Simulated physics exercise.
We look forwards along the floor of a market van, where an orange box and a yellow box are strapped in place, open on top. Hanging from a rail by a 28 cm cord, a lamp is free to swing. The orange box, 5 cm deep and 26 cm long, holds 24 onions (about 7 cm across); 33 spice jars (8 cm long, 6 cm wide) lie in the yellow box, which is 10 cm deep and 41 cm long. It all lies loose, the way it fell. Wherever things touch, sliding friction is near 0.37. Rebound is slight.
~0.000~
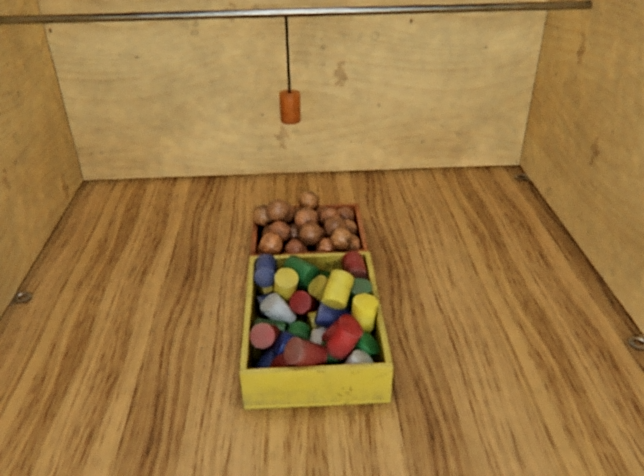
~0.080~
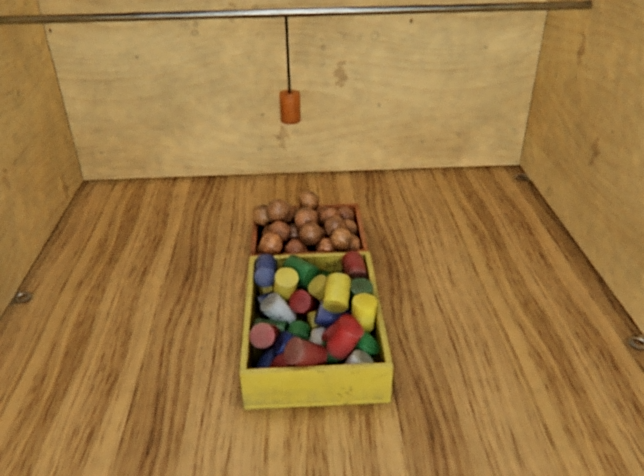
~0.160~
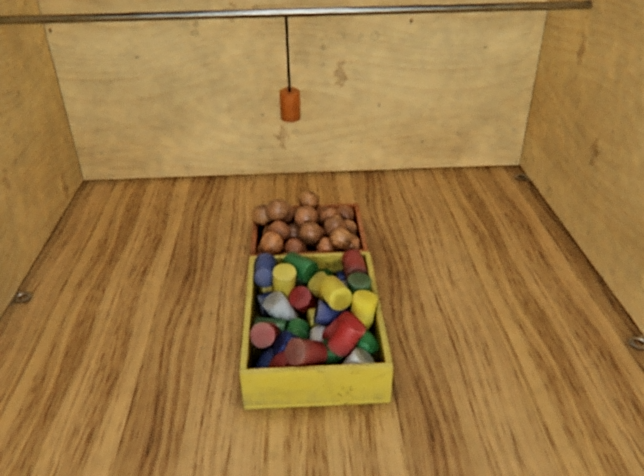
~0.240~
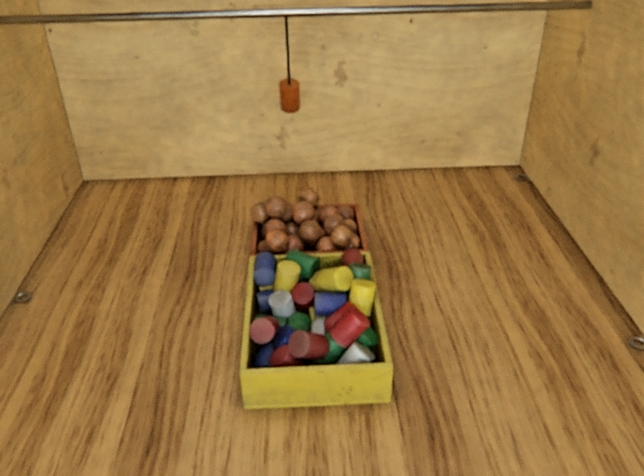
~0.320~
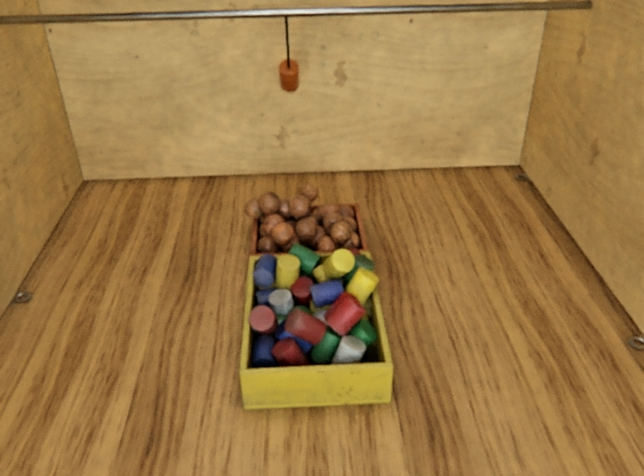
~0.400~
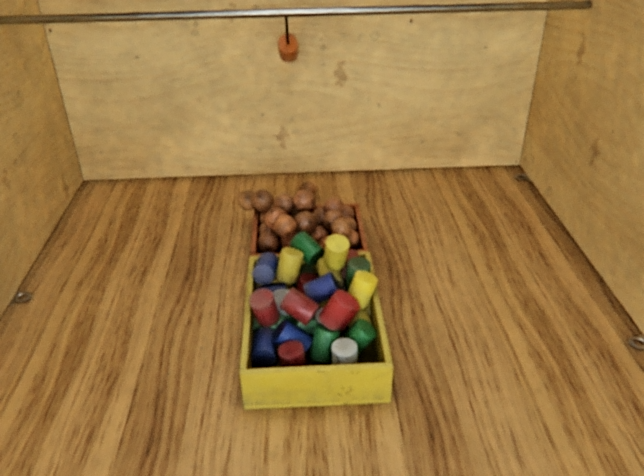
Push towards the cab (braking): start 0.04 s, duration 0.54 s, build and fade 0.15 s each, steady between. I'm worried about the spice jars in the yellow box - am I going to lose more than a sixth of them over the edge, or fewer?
You'll lose fewer than a sixth.
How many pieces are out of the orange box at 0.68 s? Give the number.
Estimate for the orange box by then: Some 6 out.
After 0.53 s, 5 of 24 out of the orange box and 2 of 33 out of the yellow box.
After 0.68 s, 6 of 24 out of the orange box and 2 of 33 out of the yellow box.
After 0.90 s, 7 of 24 out of the orange box and 2 of 33 out of the yellow box.
Final count (at 1.18 s), 7 of 24 out of the orange box and 2 of 33 out of the yellow box. Asked share, 2 of 33, 6 per cent.
